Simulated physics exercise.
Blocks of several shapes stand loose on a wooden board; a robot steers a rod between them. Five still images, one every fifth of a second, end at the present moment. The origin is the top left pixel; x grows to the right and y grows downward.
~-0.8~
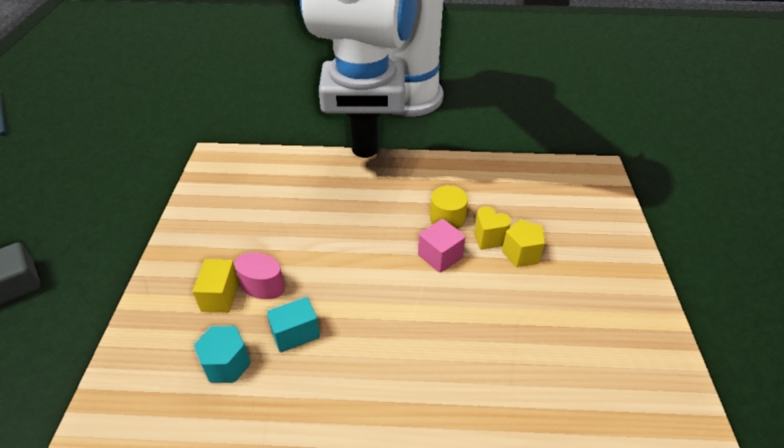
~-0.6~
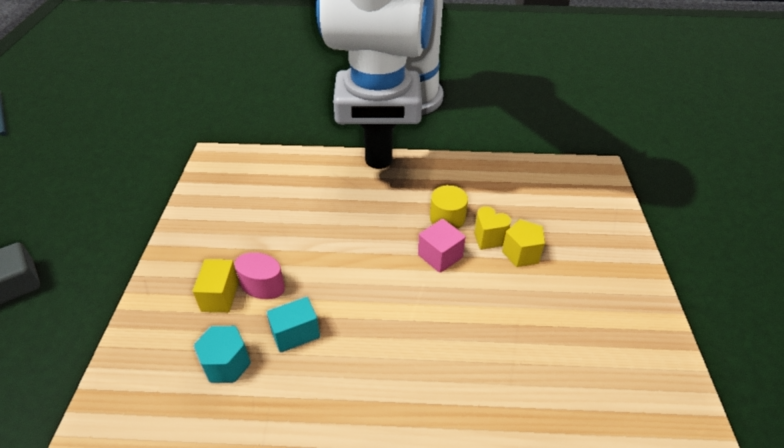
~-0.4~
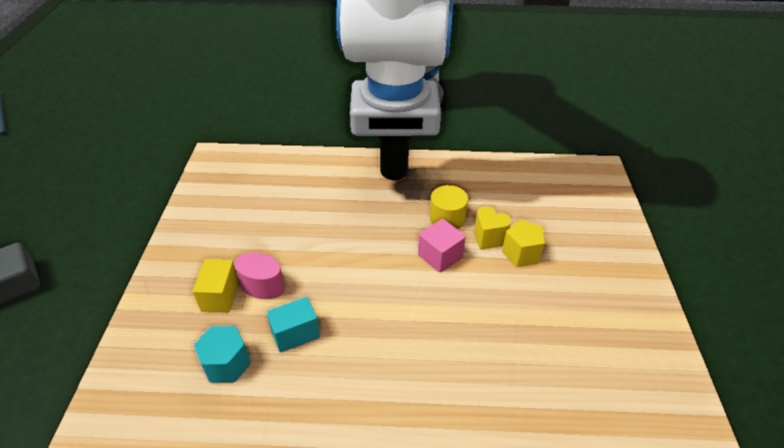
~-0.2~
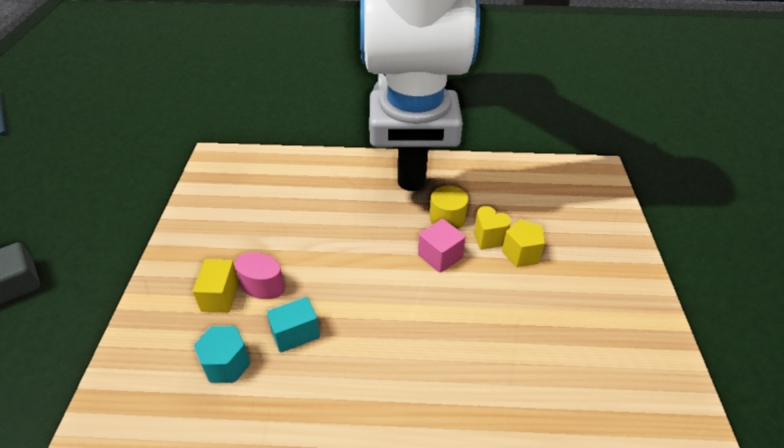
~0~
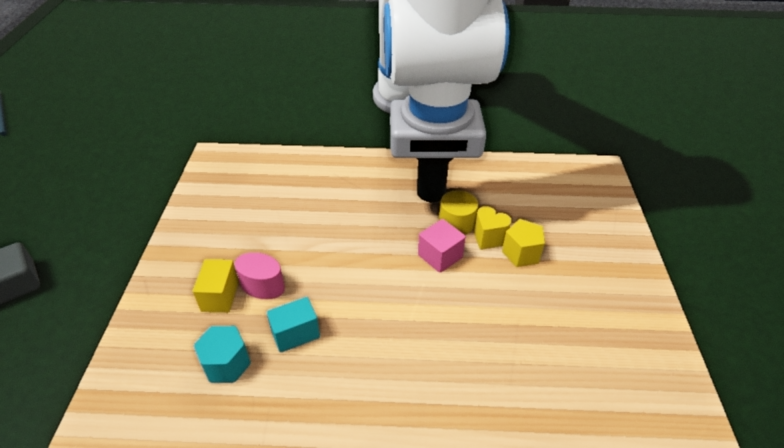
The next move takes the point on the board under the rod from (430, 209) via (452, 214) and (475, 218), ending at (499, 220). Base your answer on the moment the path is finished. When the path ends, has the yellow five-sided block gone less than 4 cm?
In short: No.
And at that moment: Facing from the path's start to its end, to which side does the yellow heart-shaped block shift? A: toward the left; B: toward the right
My answer is option B.
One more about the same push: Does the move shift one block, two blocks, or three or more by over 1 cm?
Three or more get moved.
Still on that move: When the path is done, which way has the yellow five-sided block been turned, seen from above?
The block turns counter-clockwise.
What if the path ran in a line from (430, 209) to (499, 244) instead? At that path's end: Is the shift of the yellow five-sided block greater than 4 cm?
Answer: Yes.
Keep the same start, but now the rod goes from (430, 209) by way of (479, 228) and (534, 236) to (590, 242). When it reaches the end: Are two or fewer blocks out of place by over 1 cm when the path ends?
That would be a no.
The first path, step by step. Halfway along, rod (466, 201); yellow cylinder (494, 211); yellow heart-shaped block (520, 232), turned 25° clockwise; yellow five-sided block (553, 249).
At the end, rod (502, 205); pink square block in place; yellow cylinder (527, 218); yellow heart-shaped block (536, 243), turned 75° clockwise; yellow five-sided block (566, 259), turned 20° anticlockwise.
